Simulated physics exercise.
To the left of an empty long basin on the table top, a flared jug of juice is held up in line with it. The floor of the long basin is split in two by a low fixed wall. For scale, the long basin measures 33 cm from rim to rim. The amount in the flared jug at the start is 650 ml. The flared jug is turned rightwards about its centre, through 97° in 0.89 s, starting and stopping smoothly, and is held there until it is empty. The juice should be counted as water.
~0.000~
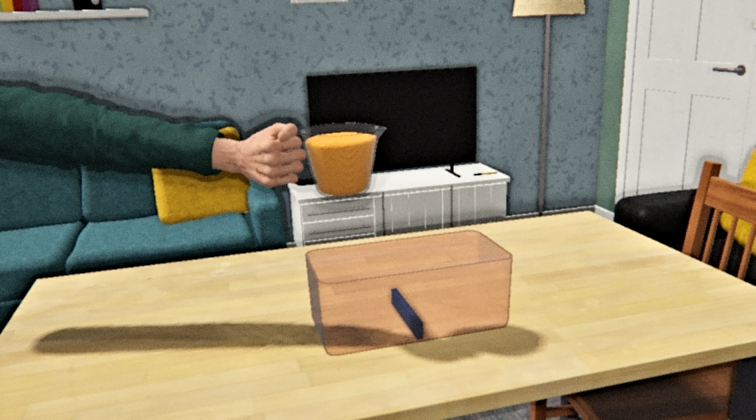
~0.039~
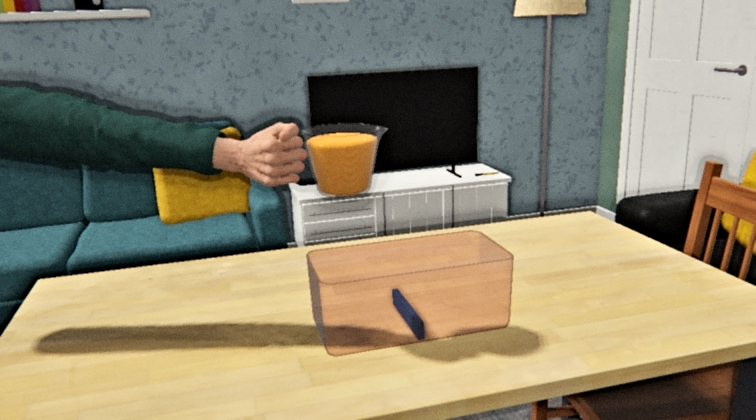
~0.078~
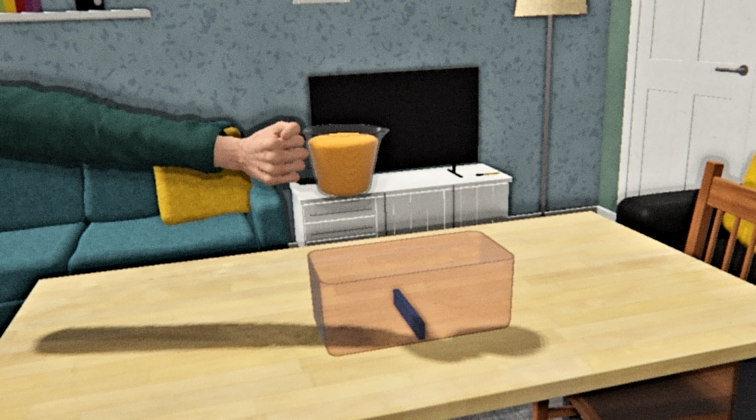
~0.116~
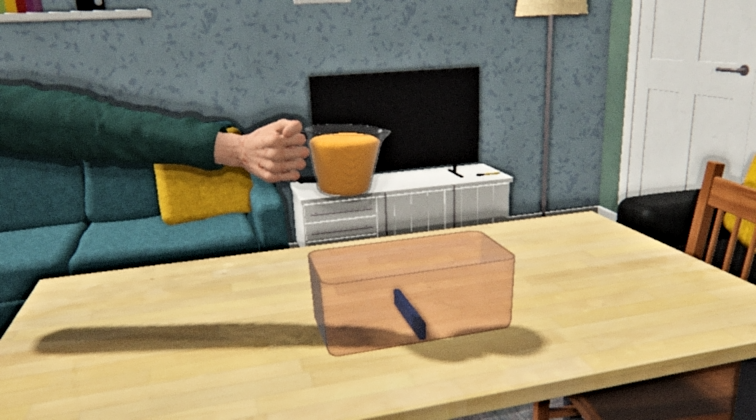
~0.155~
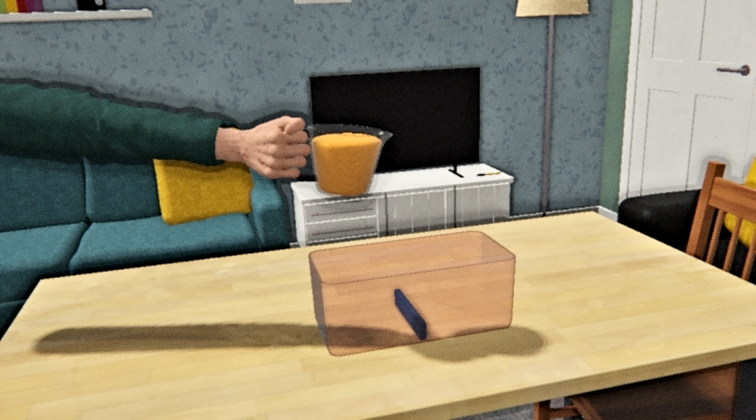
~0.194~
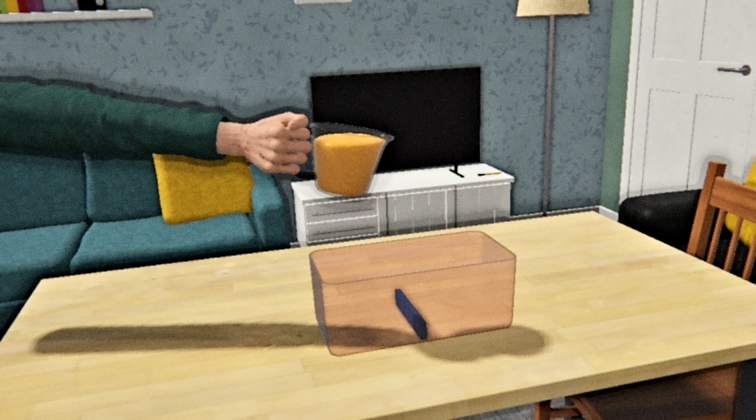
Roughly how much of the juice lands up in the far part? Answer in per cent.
Around 88 %.
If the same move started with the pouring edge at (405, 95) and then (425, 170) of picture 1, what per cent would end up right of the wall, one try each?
Respectively about 85 and 90 percent.
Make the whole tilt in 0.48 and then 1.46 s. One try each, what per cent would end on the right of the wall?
Respectively about 85 and 90 percent.
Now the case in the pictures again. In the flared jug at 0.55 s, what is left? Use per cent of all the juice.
68 %.
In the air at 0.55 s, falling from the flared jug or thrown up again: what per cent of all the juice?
At that moment, about 28 percent.
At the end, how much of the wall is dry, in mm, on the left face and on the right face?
Looks like roughly 30 mm on the left and roughly 10 mm on the right.
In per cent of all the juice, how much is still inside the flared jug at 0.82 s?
Close to 16 in a hundred.
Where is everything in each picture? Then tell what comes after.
It leans 0°; its right rim is at (386, 127); the juice meets the walls at (305, 141) and (375, 136); the long basin's rim runs from (312, 268) to (495, 244); the wall's top is at (406, 305), in the first picture.
It leans 0°; its right rim is at (387, 128); the juice meets the walls at (306, 141) and (376, 136), in the second picture.
It leans 2°; its right rim is at (389, 129); the juice meets the walls at (308, 141) and (377, 137), in the third picture.
It leans 4°; its right rim is at (390, 131); the juice meets the walls at (309, 141) and (378, 137), in the fourth picture.
It leans 7°; its right rim is at (392, 133); the juice meets the walls at (311, 141) and (381, 138), in the fifth picture.
It leans 11°; its right rim is at (394, 136); the juice meets the walls at (314, 141) and (384, 138), in the sixth picture.
By 0.55 s the tilt is 67° and 68 per cent is still to pour, 0 is left of the wall and 5 right of it.
By 0.82 s the tilt is 95° and 15 per cent is still to pour, 3 is left of the wall and 59 right of it.
By 1.09 s the tilt is 97° and 1 per cent is still to pour, 9 is left of the wall and 87 right of it.
By 1.39 s the tilt is 97° and 0 per cent is still to pour, 10 is left of the wall and 89 right of it.
At rest 11 per cent lies left of the wall, 88 right of it and 1 outside.
